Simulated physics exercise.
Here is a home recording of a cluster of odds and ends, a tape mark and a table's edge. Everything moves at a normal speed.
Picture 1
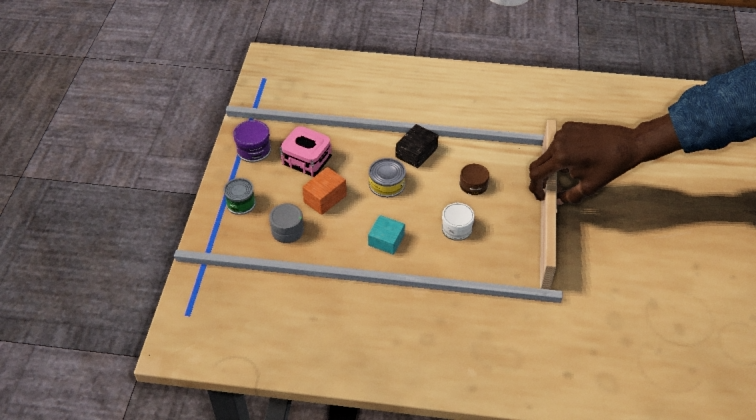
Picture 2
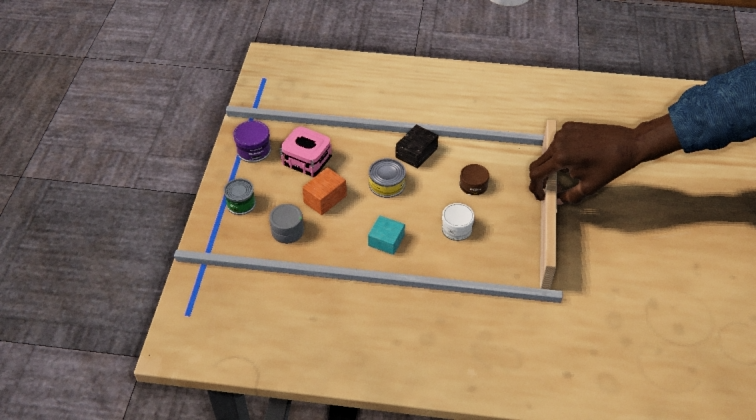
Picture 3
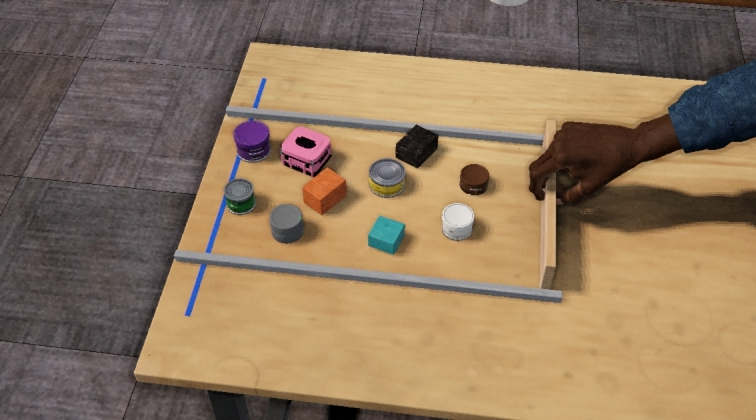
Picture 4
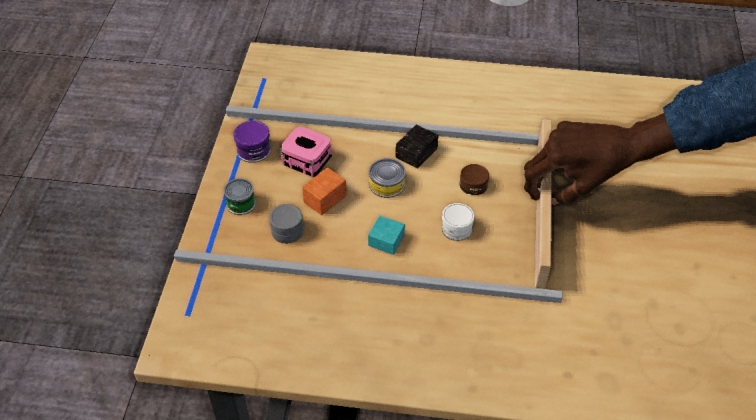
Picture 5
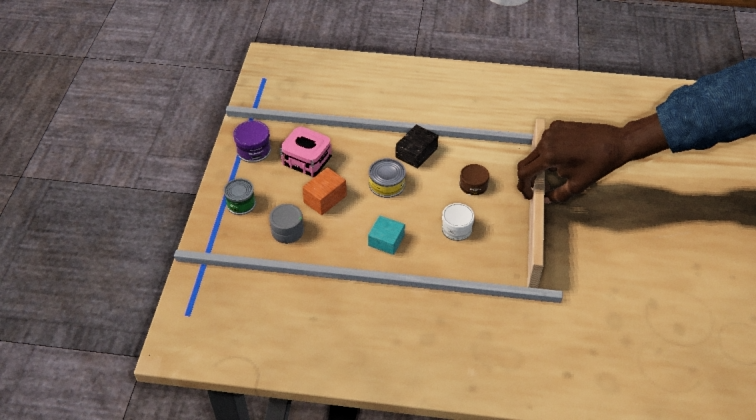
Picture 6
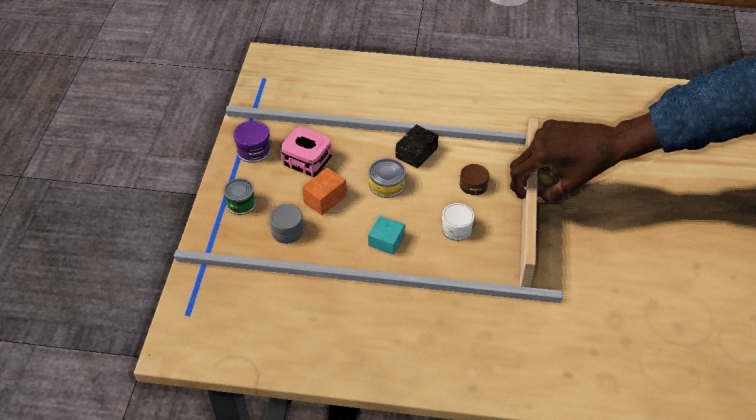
A pale wooden table stands on grey carpet tiles, seen from above at an angle by a still camera. Between two grey rails lie purple and green pots near a blue tape line at left, a pink case, grey lid, orange, black and turquoise blocks, a yellow-banded tin, and brown and white tubs. From the right, a blue-sleeved hand holds an upright board still, then slides it slightly left, touching nothing else.
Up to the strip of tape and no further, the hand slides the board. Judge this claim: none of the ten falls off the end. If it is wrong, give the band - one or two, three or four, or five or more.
Wrong; five or more fall off.
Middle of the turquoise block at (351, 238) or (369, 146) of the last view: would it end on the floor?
Results in order - still up; down.
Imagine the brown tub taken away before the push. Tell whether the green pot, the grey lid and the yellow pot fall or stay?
The green pot ends up below - the grey lid ends up below - the yellow pot remains.
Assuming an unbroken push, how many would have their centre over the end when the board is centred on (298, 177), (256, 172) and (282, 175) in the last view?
Counts per position: 0 / 2 / 1.
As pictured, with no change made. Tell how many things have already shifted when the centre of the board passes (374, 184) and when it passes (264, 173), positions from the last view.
Counts: 6 and 10.
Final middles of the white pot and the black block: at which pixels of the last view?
Positions - first (208, 196), then (234, 124).
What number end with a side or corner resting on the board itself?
Well, it touches 5.
Soon after, none off yet; purple pot at rest near (253, 141); green pot at rest near (240, 197); grey lid at rest near (287, 224).
In the end, the number that fall off is five or more; gone, orange block, pink case, grey lid, green pot and purple pot.
